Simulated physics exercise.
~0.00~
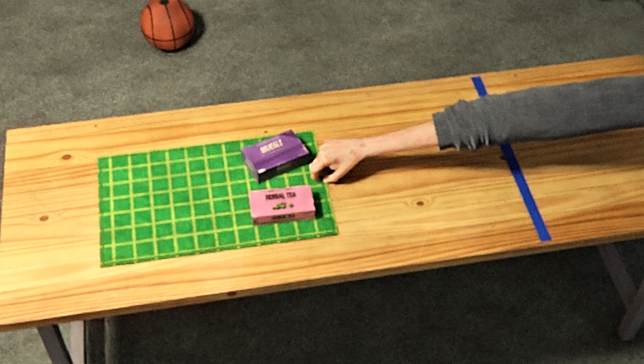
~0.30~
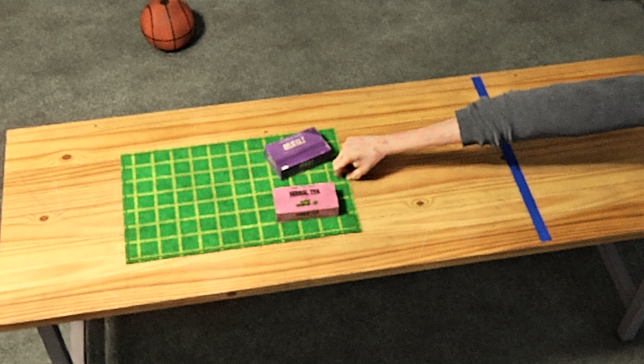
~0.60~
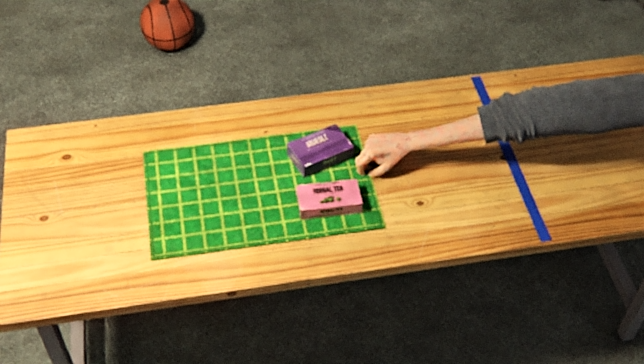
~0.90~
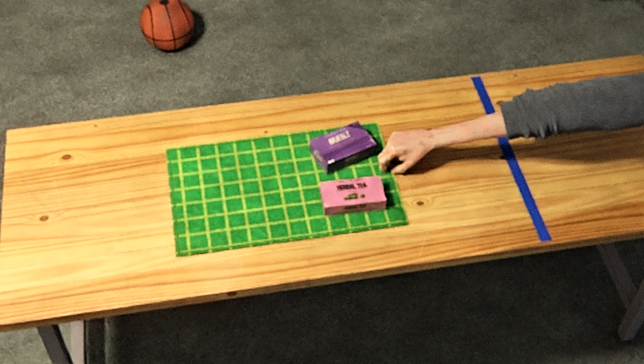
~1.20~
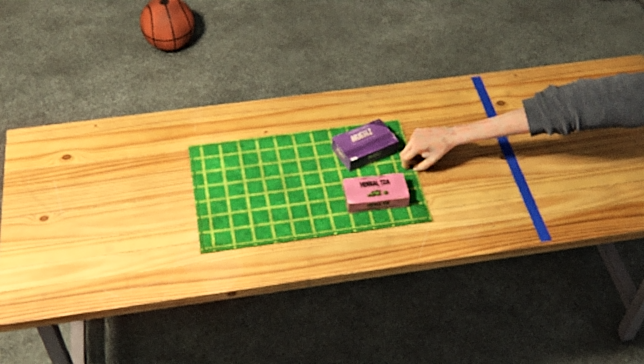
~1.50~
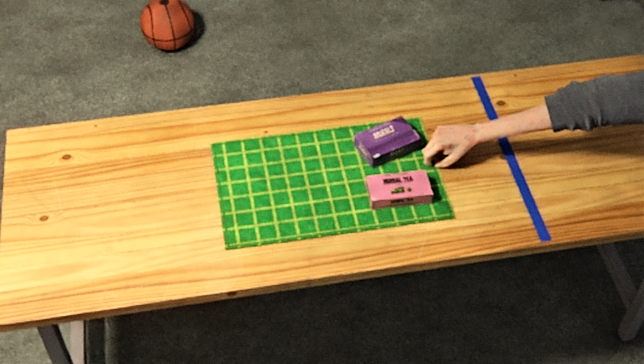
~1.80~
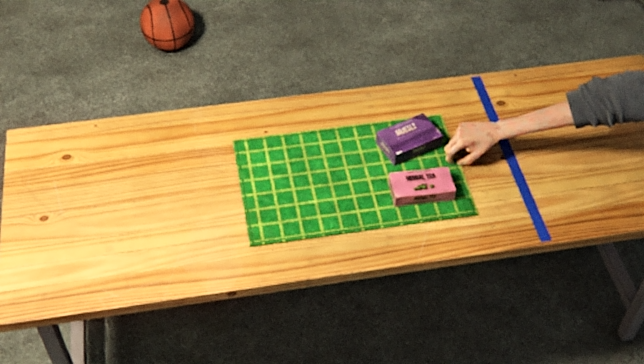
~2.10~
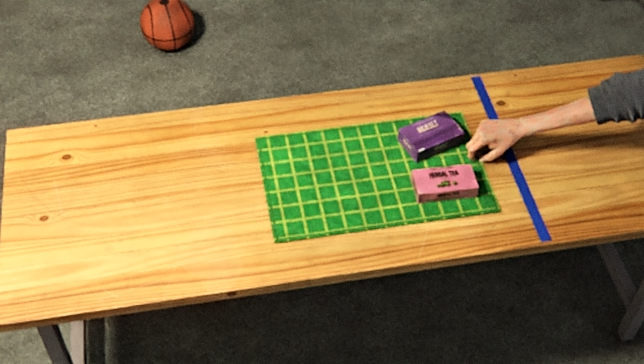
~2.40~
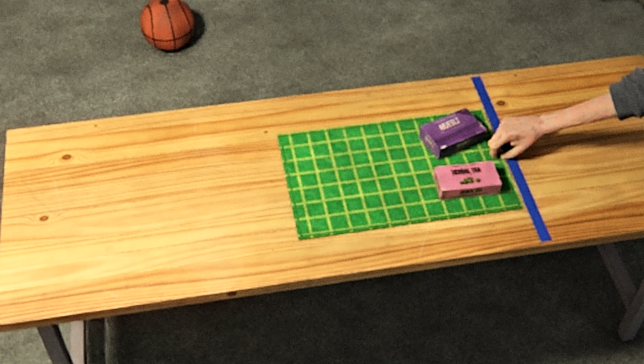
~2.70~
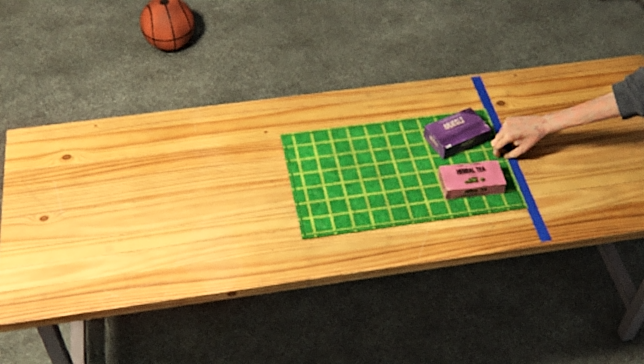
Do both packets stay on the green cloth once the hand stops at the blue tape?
Yes, the pink packet and the purple packet both remain on the cloth when it comes to rest at the tape.
